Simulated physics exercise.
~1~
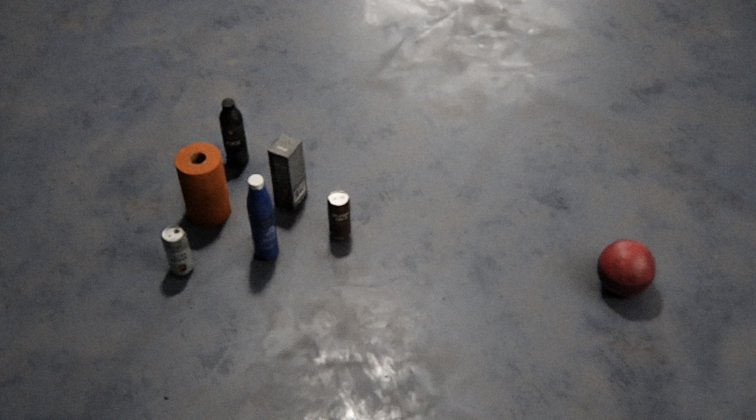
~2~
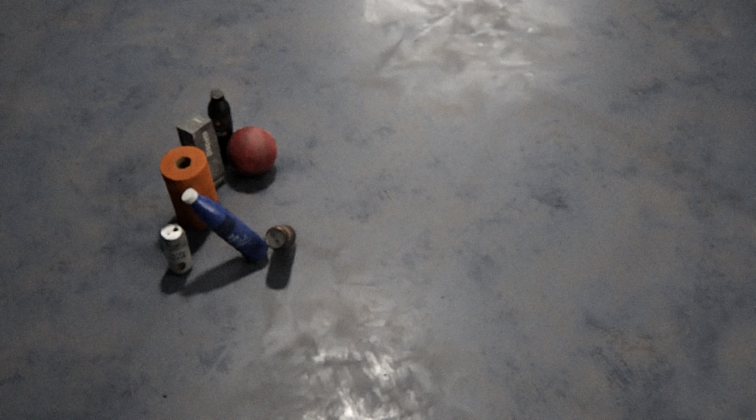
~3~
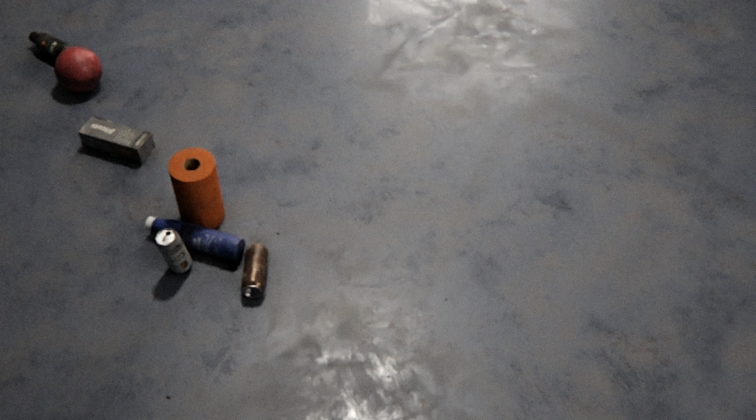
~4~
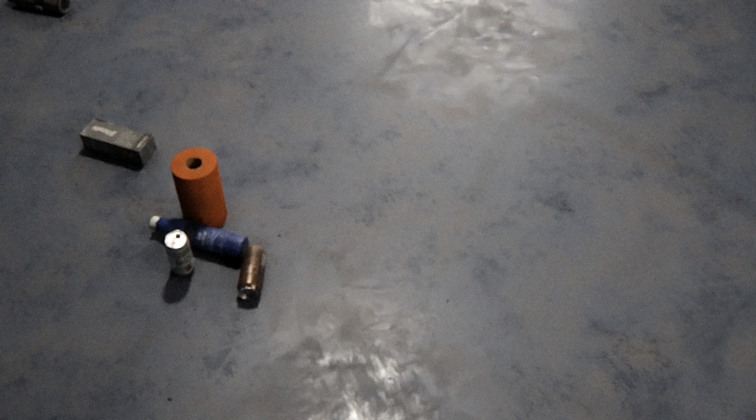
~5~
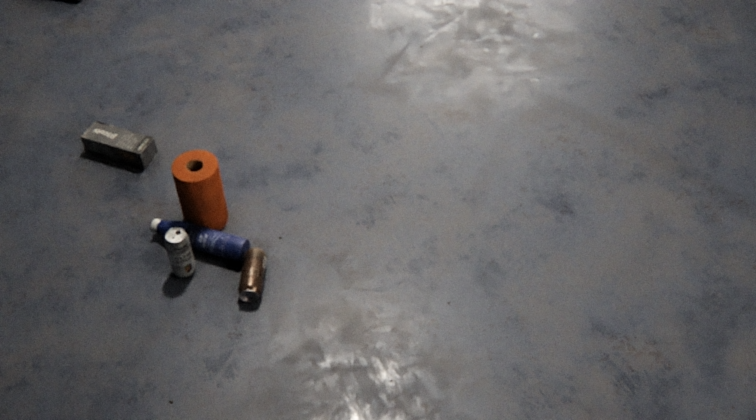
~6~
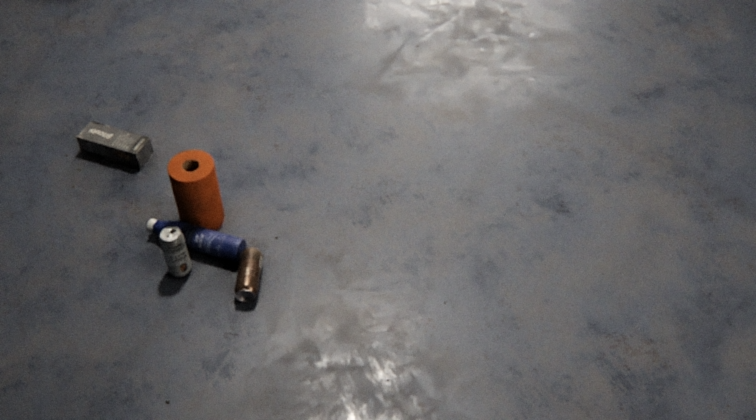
In the video, a red ball rolls left into a group of upright items, toppling a brown can, blue bottle, grey carton and black bottle. The ball and black bottle leave view at the upper left, while the orange roll and white can remain standing beside the fallen items.
